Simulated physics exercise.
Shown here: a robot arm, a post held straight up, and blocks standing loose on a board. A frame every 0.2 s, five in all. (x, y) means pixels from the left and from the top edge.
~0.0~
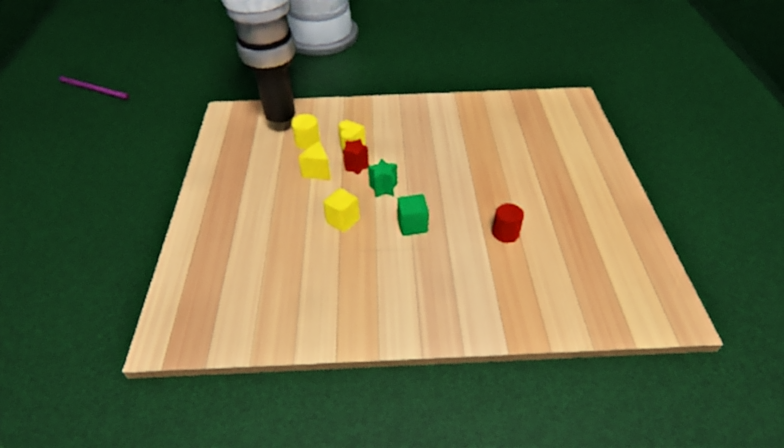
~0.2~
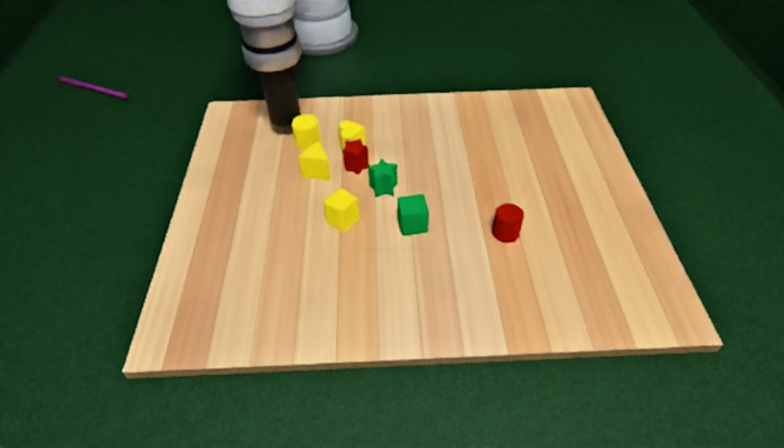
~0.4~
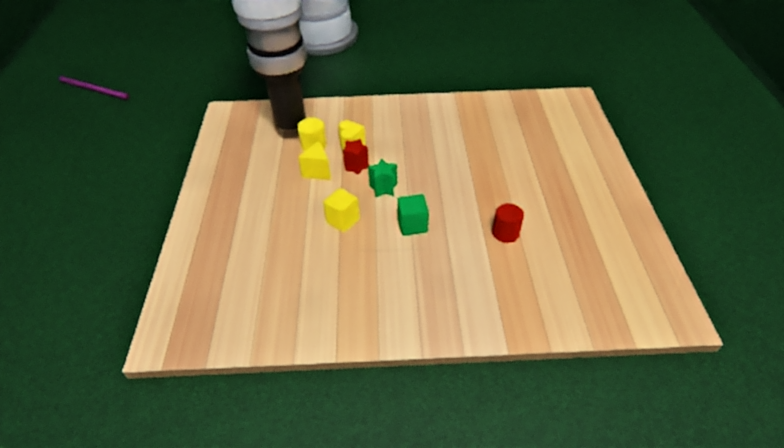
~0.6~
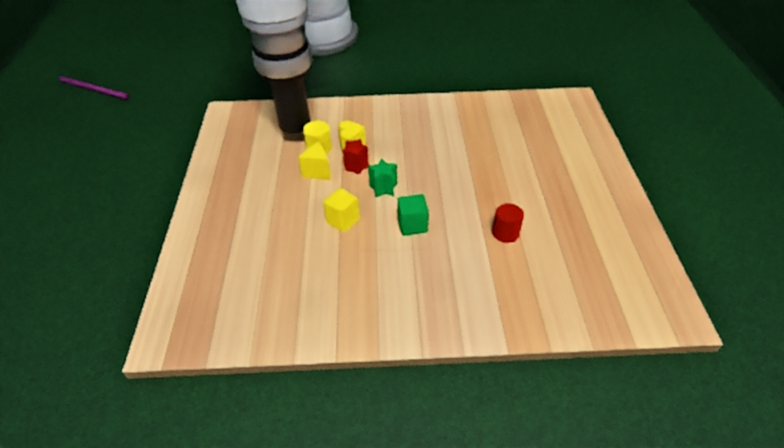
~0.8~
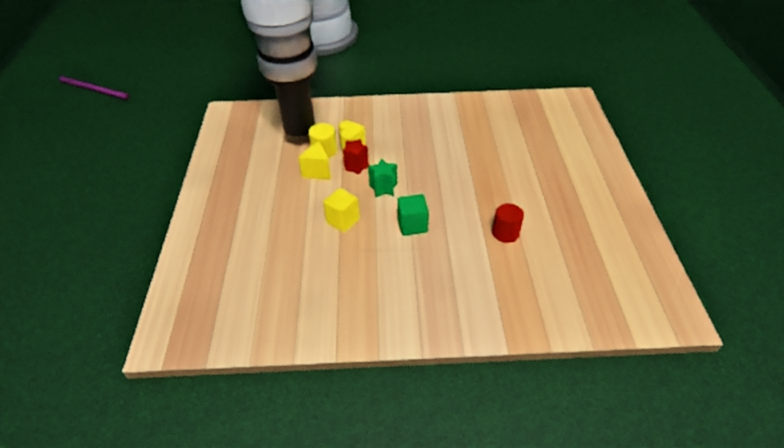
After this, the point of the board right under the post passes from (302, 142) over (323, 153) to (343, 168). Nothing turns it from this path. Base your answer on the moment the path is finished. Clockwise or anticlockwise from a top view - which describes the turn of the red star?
Watching from overhead, you'd notice the red star rotating clockwise.
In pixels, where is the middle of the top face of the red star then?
That would be at about pixel (392, 155).
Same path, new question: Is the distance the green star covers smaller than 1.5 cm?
Going by the path, yes.
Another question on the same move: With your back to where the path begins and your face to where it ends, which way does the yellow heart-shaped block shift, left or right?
Goes left.
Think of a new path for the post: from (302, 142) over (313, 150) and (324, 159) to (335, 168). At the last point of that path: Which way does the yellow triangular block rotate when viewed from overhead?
From the top: Clockwise.
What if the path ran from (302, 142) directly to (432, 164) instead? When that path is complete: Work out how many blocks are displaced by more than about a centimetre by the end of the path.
There will be three or more blocks that move more than 1 cm.
On the path given first. Halfway along, post at (322, 139); yellow triangular block at (315, 154); yellow circular block at (348, 139); yellow heart-shaped block at (363, 128), turned 40° anticlockwise; red star at (365, 150), turned 30° clockwise.
At the end, post at (341, 153); yellow triangular block at (322, 161), turned 85° clockwise; yellow circular block at (371, 148); yellow heart-shaped block at (365, 128), turned 50° anticlockwise; red star at (392, 155), turned 25° clockwise; green star at (389, 170), turned 40° clockwise.
